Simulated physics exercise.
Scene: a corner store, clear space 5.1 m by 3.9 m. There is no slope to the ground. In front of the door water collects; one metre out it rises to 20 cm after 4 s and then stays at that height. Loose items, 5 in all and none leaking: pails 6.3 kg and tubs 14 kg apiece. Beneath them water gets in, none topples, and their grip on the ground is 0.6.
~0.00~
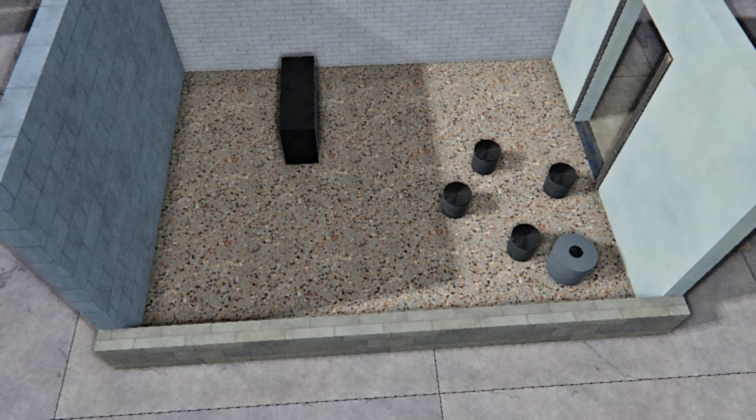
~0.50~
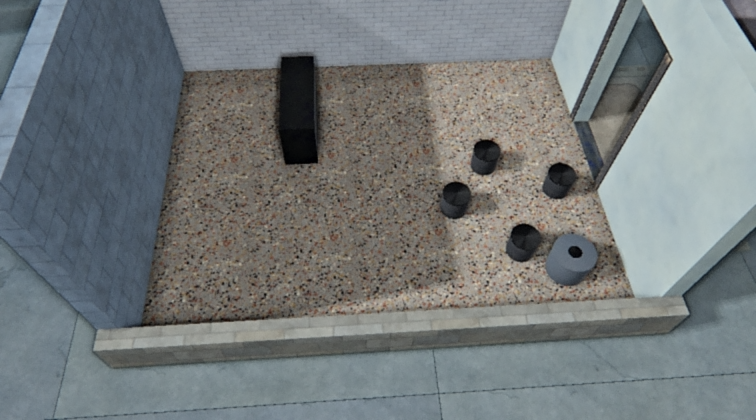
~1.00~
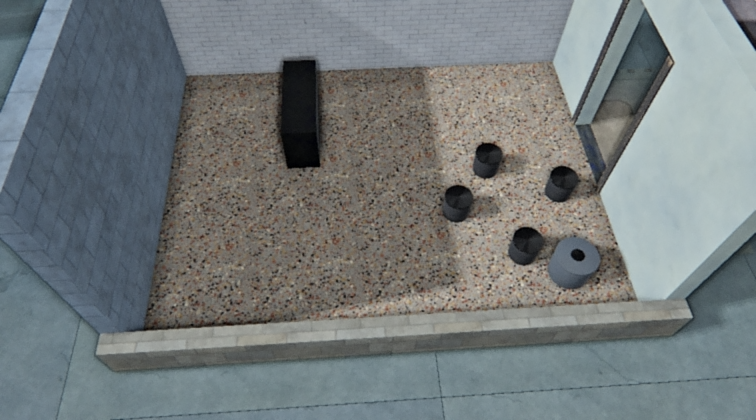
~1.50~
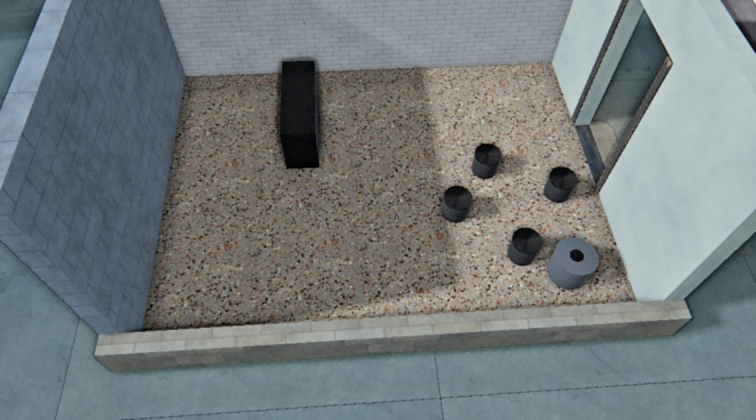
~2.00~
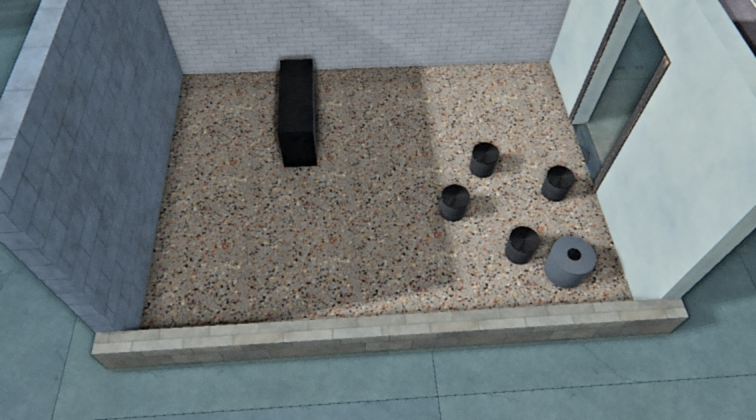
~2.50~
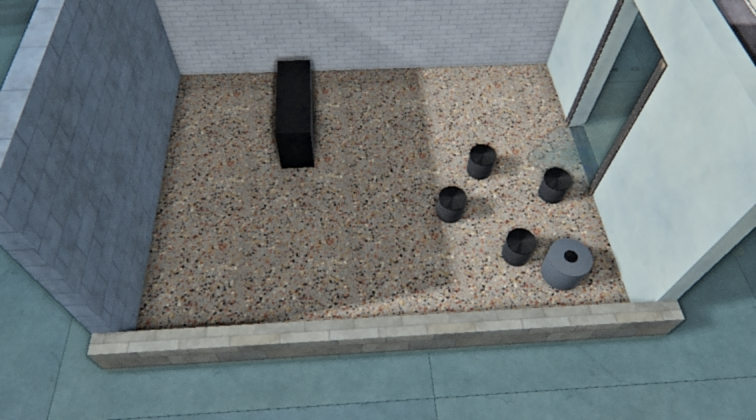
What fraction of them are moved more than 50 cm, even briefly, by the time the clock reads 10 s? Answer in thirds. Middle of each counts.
Under a third.
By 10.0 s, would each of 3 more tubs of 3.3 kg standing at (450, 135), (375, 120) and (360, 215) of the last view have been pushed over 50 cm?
For each in turn I get a greater distance, a greater distance and a greater distance.
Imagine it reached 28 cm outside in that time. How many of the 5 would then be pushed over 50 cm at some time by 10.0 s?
Then 3 of them.
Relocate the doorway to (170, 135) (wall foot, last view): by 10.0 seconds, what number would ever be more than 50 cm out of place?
So the tally would be 0.
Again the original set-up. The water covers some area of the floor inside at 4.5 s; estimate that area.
Somewhere around 6.5 m2, roughly.
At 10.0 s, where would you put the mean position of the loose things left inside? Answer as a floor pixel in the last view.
Mean position: Approximately (475, 228).
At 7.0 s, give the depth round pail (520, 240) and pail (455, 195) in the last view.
Close to 1 and 4 centimetres.
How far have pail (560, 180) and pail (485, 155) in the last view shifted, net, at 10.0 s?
In turn: 40 cm, 150 cm.
After 3.5 s 0 of 5 are over 50 cm from their spots; 0 afloat.
After 4.5 s 0 of 5 are over 50 cm from their spots; 0 afloat.
After 7.0 s 1 of 5 are over 50 cm from their spots; 0 afloat.
After 10.0 s 1 of 5 are over 50 cm from their spots, and 1 have been at some point; 1 afloat.
